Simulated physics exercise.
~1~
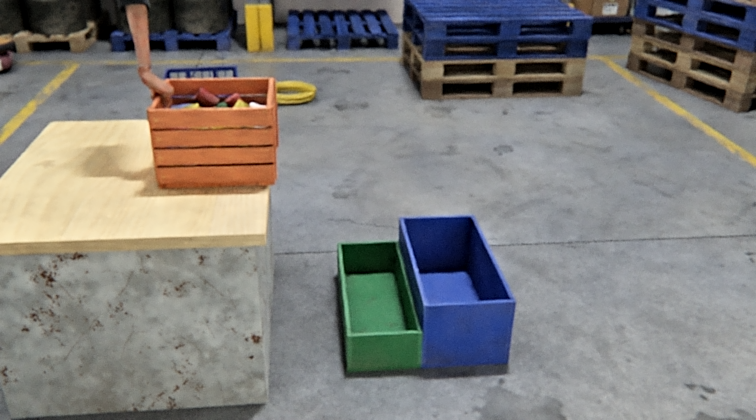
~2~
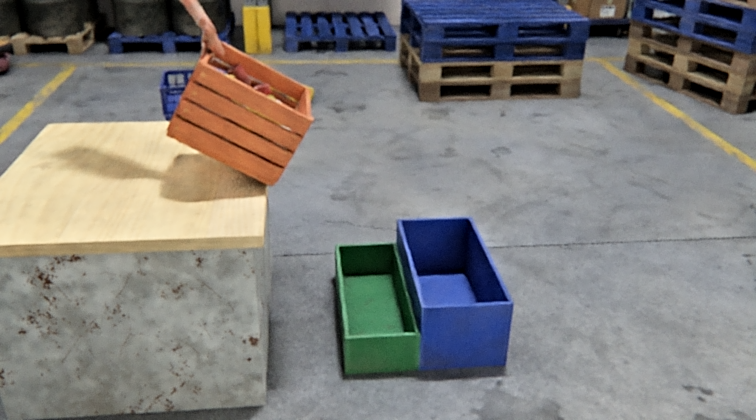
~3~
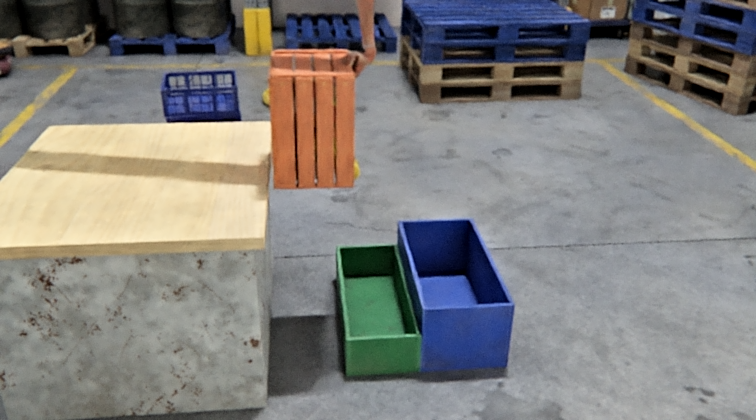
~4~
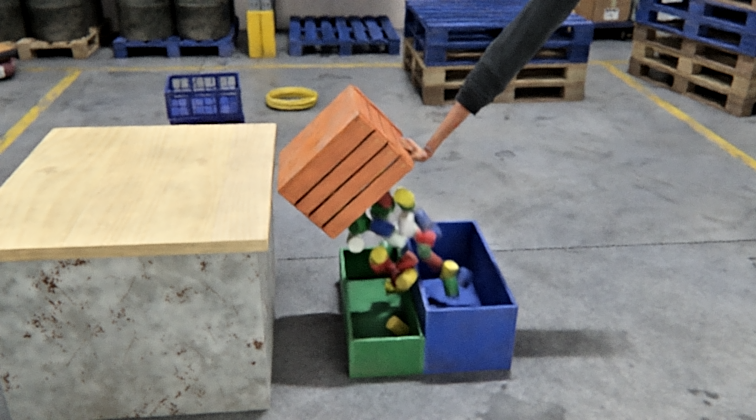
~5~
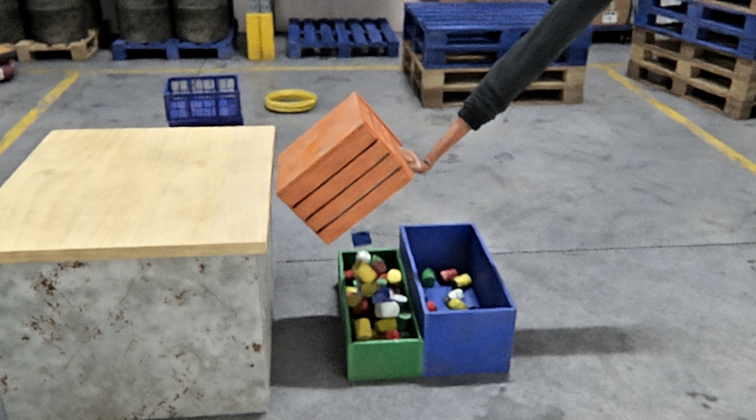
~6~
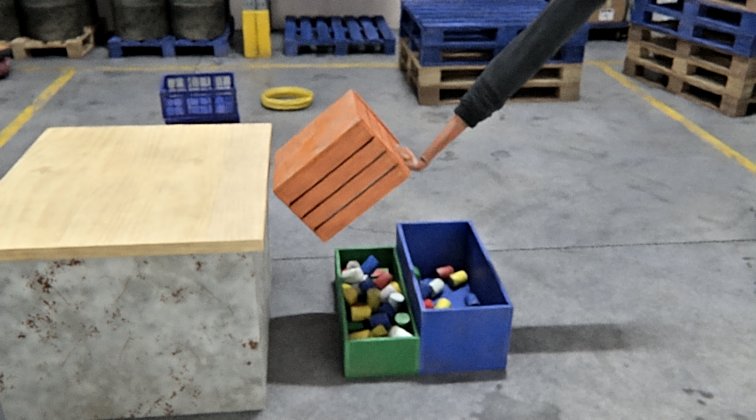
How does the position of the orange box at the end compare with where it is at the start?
At the start the orange box sits upright on top of the bench at the left. By the end it is further right, held in the air and tipped over above the green trough.
In a warehouse with pallets behind, a hand lifts an orange slatted box off a bench, carries it right and tips it over, spilling small colourful pieces into a green trough and a blue bin. The box ends tilted above them, with more pieces in the green trough.
